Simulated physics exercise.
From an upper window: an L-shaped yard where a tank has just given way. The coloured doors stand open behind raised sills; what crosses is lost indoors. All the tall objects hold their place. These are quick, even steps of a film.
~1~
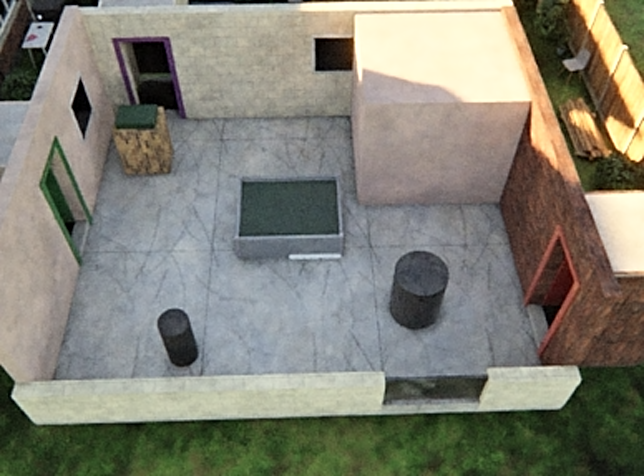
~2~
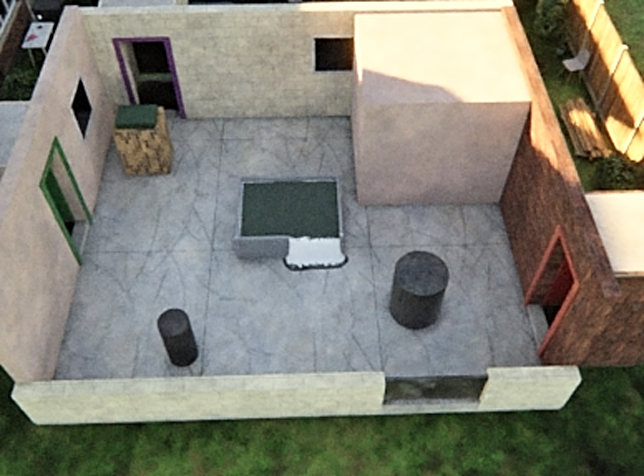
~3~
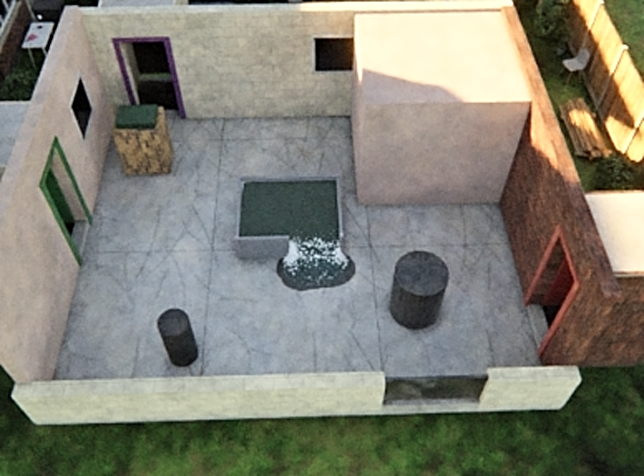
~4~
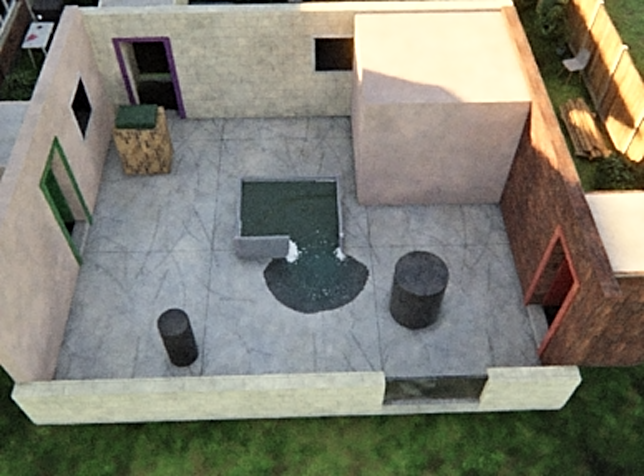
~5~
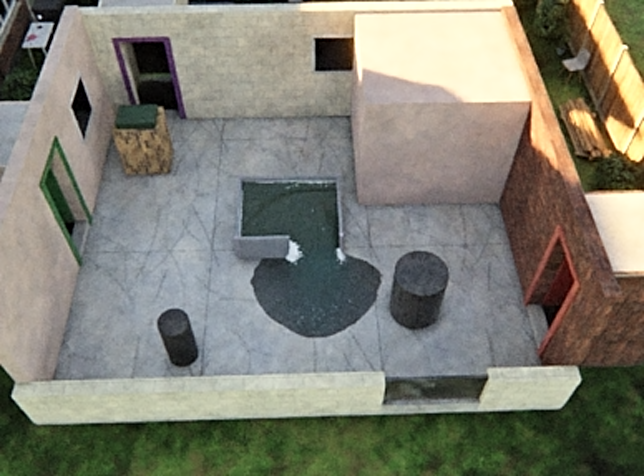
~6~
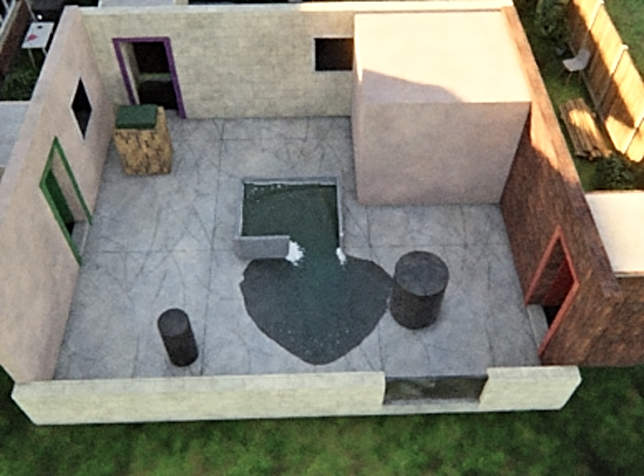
The footage shows a walled yard from above, where a low rectangular tank opens at its front right side and dark water pours out, spreading across the grey paving between a short dark cylinder and a larger one.
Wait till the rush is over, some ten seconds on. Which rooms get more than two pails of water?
The purple door admits no more than that; the green door admits no more than that; the red door admits no more than that.
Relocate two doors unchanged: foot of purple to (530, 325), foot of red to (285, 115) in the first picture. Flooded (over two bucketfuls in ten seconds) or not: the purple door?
My reading: The purple door floods.
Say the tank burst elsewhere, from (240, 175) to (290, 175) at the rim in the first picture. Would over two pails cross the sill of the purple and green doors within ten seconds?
Purple is over, green stays under.
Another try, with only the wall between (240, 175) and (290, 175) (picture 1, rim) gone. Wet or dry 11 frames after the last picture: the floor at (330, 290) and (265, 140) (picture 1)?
As listed: Not flooded, flooded.
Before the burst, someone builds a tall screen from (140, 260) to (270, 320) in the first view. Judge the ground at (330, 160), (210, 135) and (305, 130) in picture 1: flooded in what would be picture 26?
As listed: Free of water, no water, free of water.
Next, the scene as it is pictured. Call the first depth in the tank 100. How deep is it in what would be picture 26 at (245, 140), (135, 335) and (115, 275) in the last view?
Roughly 0, 2 and 0 per cent, in turn.
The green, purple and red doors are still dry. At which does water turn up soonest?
First comes the red one.
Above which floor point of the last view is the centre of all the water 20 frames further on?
At about (318, 303).
A moment on, water covers 15 % of the floor; the purple door not reached, the green door not reached, the red door not reached.
Next, water covers 20 % of the floor; the purple door not reached, the green door not reached, the red door not reached.
Then, water covers 30 % of the floor; the purple door not reached, the green door not reached, the red door wet at the sill, nothing in.
Later, water covers 50 % of the floor; the purple door not reached, the green door wet at the sill, nothing in, the red door under two buckets in.
In the end, water covers 80 % of the floor; the purple door not reached, the green door wet at the sill, nothing in, the red door under two buckets in.
